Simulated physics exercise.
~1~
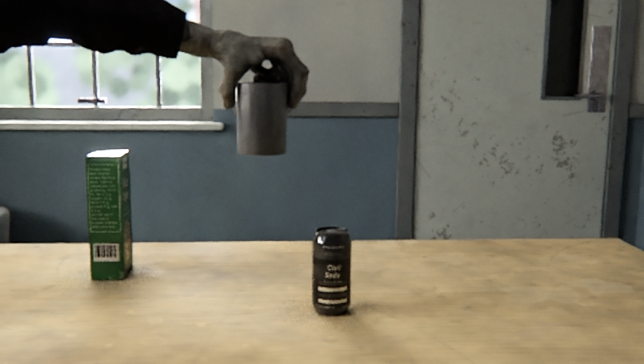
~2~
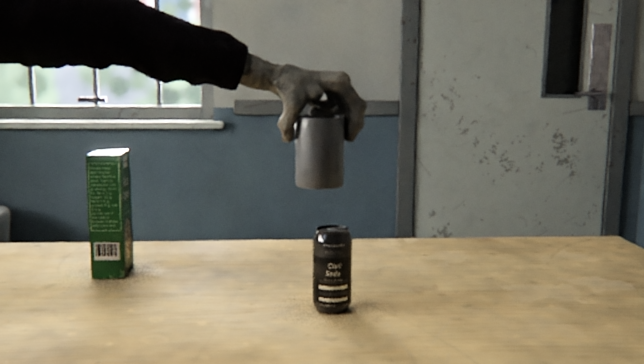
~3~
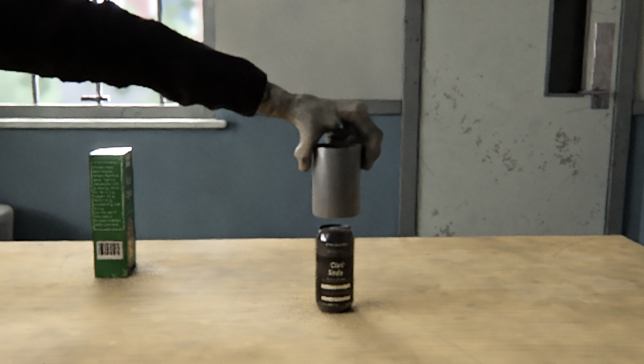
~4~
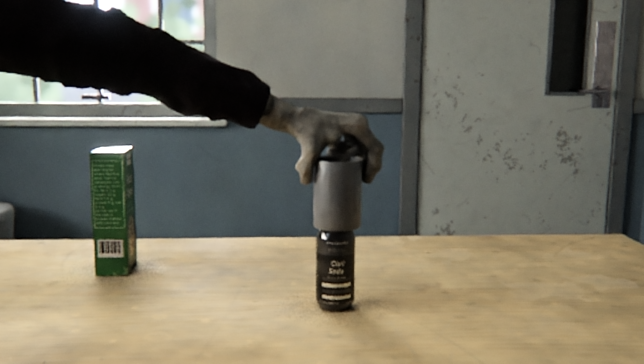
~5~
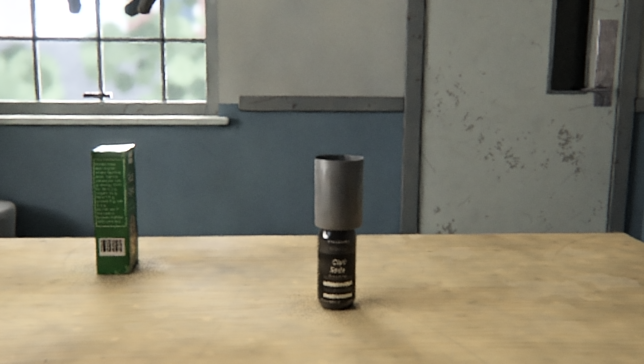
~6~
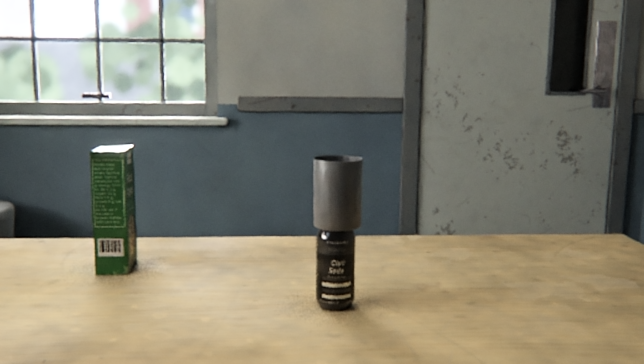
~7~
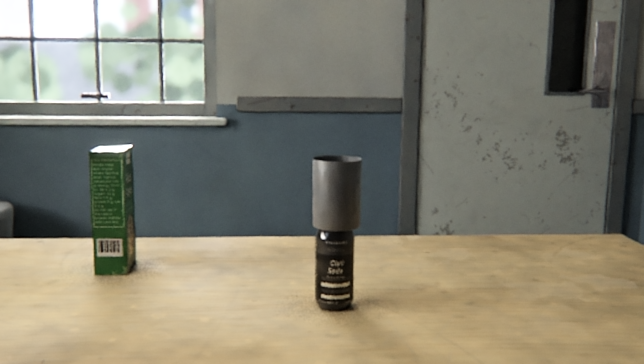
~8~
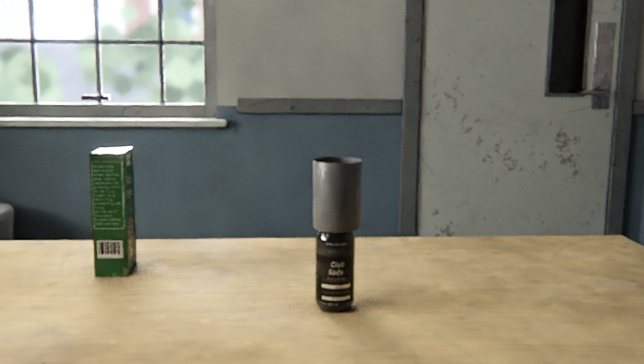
On a wooden table in a room with a window and a door, a hand lowers a grey cup onto a black can, with a green carton standing to the left. The hand lets go and withdraws, and the cup stays upright, balanced on the can.
